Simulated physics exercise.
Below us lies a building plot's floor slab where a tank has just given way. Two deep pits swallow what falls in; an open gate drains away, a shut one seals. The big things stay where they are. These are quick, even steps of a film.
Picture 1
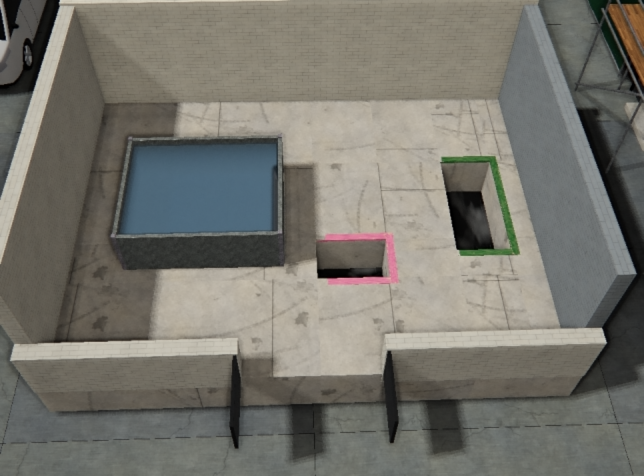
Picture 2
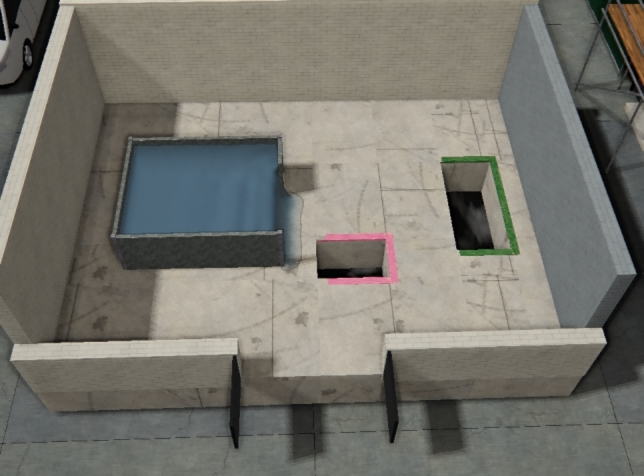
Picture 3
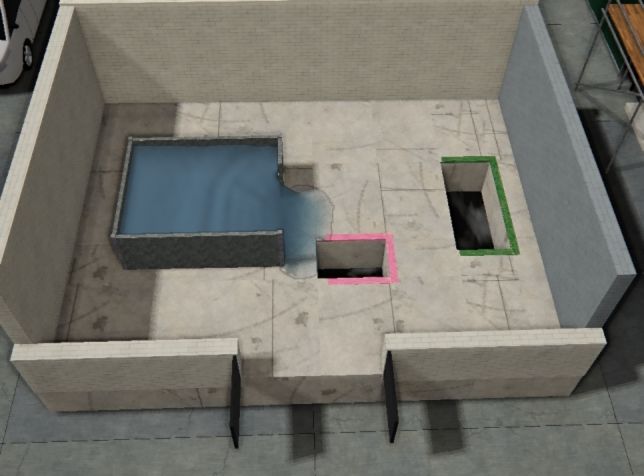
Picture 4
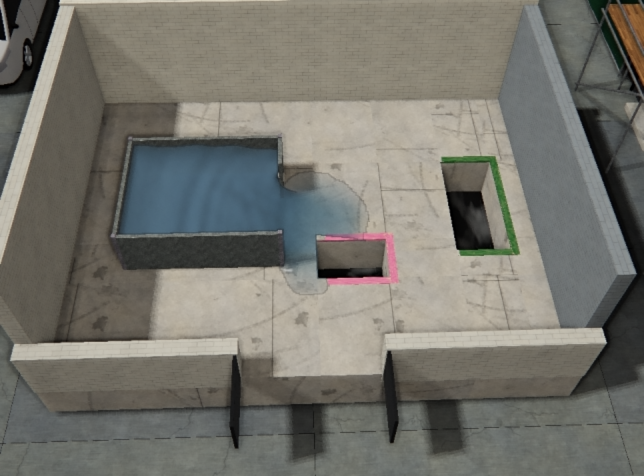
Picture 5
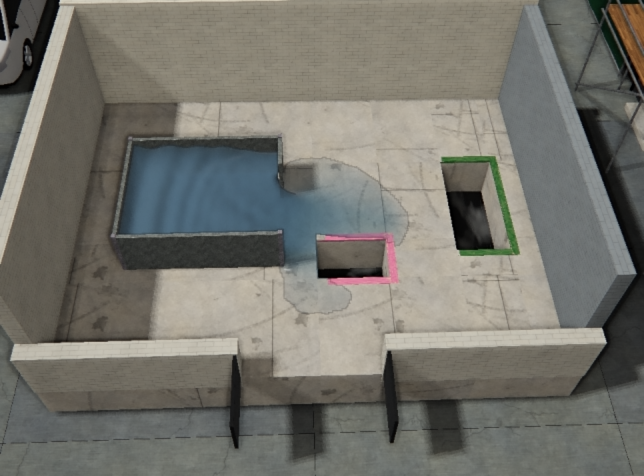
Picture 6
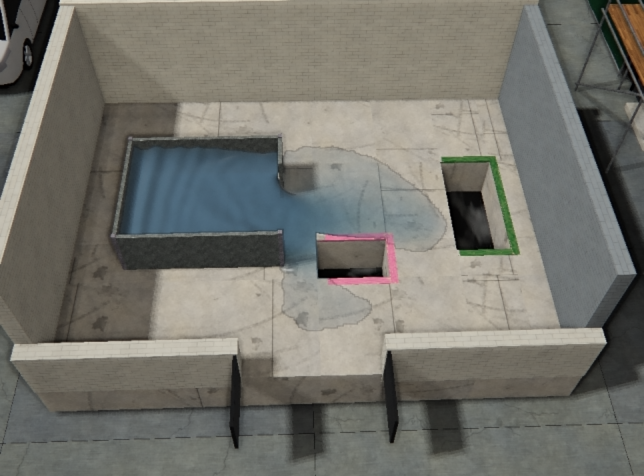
On a walled concrete floor, water pours from a tank's right side and spreads rightward around the pink-edged pit.
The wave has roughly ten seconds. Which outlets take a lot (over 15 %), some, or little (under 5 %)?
One by one: The gate takes not even 5 %; the green pit takes above 15 %; the pink pit takes above 15 %.
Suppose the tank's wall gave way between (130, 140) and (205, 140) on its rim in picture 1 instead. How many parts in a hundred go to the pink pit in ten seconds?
Per cent: Pink 6.
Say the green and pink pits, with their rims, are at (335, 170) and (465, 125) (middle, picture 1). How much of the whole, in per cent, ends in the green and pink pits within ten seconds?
Parts in a hundred: Green 30, pink 25.
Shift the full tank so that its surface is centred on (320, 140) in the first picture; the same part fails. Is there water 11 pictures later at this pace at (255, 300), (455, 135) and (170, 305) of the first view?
One after the other: No water, under water, free of water.
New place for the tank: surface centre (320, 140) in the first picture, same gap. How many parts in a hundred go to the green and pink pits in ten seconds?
Per cent: Green 80, pink 0.
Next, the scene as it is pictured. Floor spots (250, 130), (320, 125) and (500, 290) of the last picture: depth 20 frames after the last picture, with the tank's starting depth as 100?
About 0, 0 and 2 per cent.
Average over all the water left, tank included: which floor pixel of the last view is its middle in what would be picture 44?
Roughly at (303, 208).
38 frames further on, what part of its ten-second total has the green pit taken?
About 80 per cent.
A moment on, water covers 25 % of the floor; the gate 0 %, the green pit 4 %, the pink pit 13 %.
Next, water covers 30 % of the floor; the gate 0 %, the green pit 11 %, the pink pit 23 %.
Then, water covers 30 % of the floor; the gate 1 %, the green pit 18 %, the pink pit 32 %.
Later, water covers 40 % of the floor; the gate 1 %, the green pit 26 %, the pink pit 40 %.
In the end, water covers 45 % of the floor; the gate 1 %, the green pit 33 %, the pink pit 46 %.
